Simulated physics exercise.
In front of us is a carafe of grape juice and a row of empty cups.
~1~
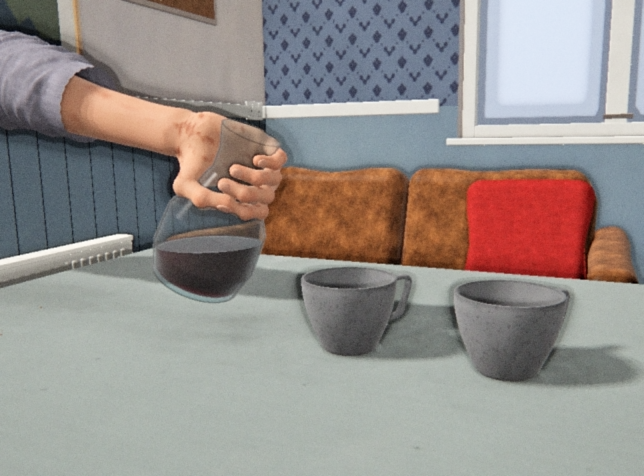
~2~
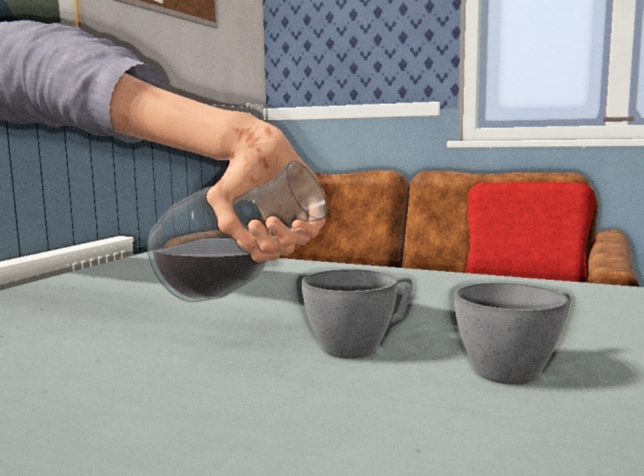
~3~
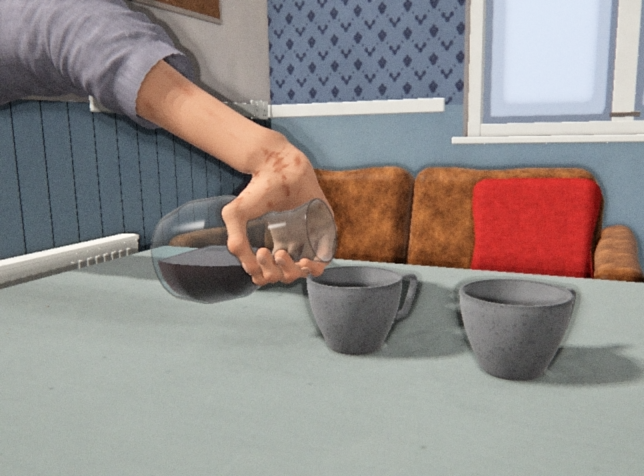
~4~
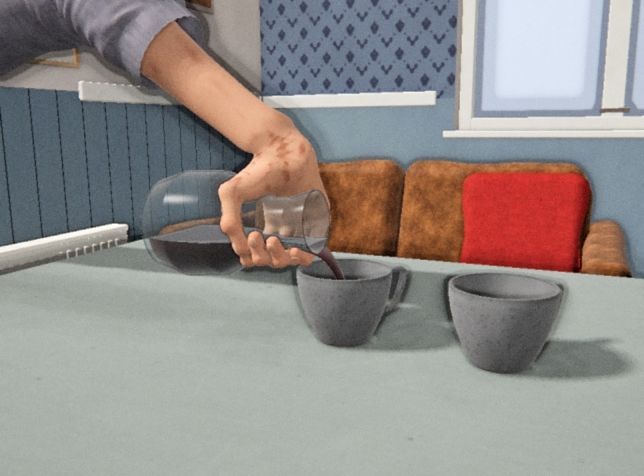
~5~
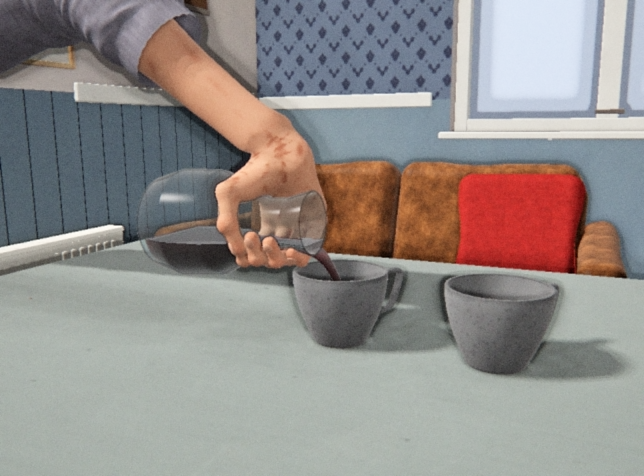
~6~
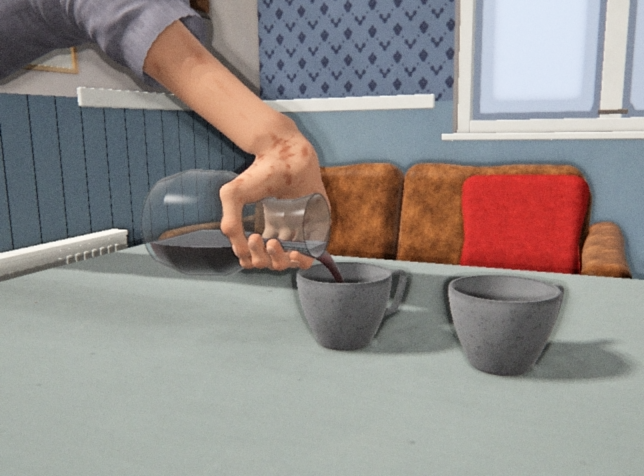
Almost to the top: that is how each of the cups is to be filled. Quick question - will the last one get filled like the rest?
Not everyone is served.
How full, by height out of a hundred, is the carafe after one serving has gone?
Roughly 5 %.
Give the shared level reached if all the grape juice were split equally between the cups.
About 65 percent.
Next, the first is about two thirds full.
After that, the first is done and the carafe has about a quarter of its load.
Finally, the carafe is empty with one filled and the next at about a quarter of a serving.
